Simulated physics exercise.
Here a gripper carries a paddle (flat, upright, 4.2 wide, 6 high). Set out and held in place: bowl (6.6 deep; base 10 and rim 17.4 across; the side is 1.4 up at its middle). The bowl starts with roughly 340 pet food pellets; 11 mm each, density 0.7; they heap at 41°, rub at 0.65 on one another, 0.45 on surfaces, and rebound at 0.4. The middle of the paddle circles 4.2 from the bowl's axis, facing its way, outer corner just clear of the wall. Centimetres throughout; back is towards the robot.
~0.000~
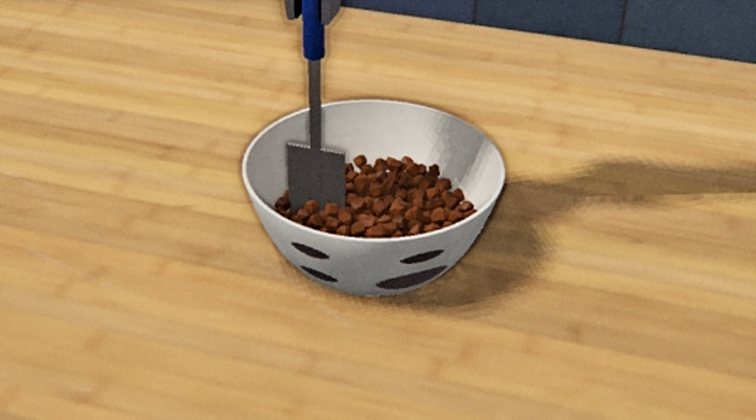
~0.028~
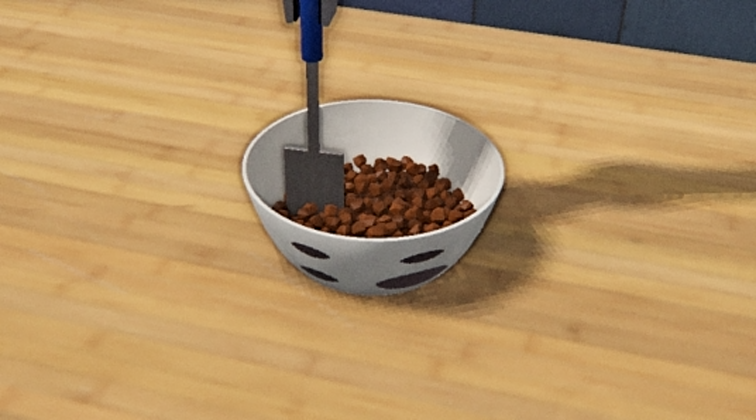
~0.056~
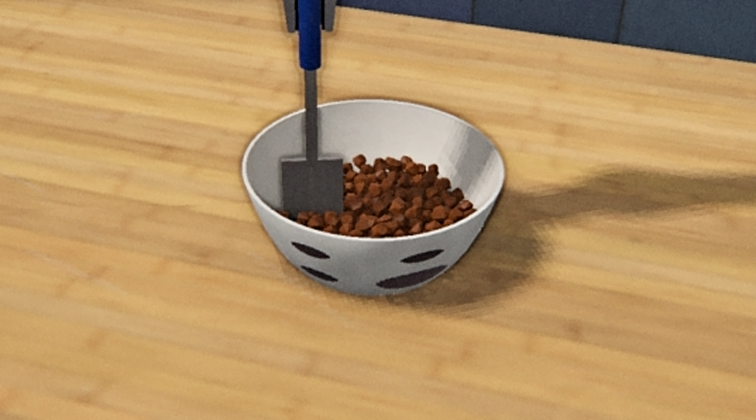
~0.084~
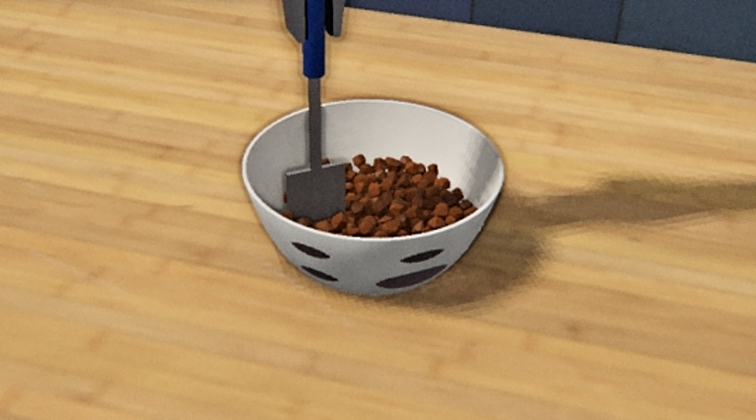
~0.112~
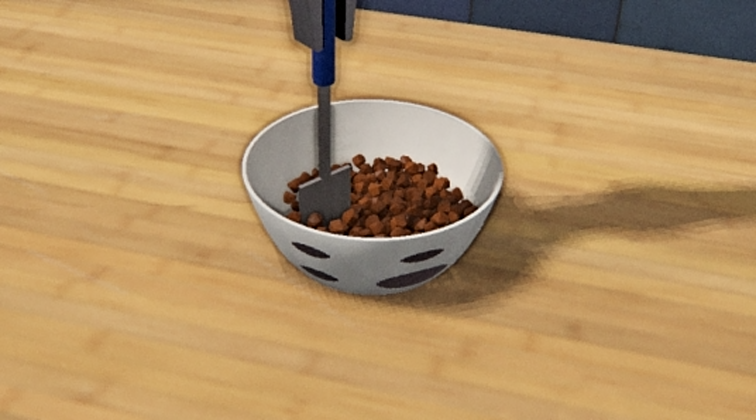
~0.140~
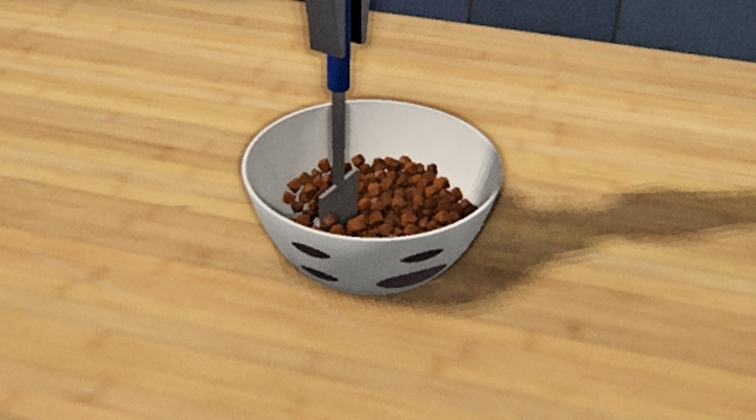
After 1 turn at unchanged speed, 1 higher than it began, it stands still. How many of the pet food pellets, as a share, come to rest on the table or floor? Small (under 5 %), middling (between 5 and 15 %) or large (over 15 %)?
A middling share, between 5 and 15 %, ends on the table or floor.
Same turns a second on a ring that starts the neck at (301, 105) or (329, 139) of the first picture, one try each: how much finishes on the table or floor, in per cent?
About 5 and 5 per cent.
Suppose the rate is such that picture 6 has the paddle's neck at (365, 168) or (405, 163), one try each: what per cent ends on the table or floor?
Some 15 and 30 per cent.
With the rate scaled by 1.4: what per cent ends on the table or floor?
About 20 per cent.
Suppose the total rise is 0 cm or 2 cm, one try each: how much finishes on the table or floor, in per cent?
Some 10 and 10 per cent.
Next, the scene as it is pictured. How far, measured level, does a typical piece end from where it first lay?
About 8 cm.
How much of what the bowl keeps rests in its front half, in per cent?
Some 75 per cent.
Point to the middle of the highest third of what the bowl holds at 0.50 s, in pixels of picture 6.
Near (321, 143).
By 0.32 s, 183° round, highest piece 9 above the table; 338 in the bowl, 1 on the table or floor, 3 in flight or on the tool.
By 0.50 s, 293° round, highest piece 8 above the table; 322 in the bowl, 14 on the table or floor, 6 in flight or on the tool.
By 0.79 s, 0° round, highest piece 7 above the table; 306 in the bowl, 35 on the table or floor, 1 in flight or on the tool.
By 1.49 s, 0° round, highest piece 7 above the table; 306 in the bowl, 36 on the table or floor.
Final count, 306 in the bowl, 36 on the table or floor. That is 11 % on the table or floor.
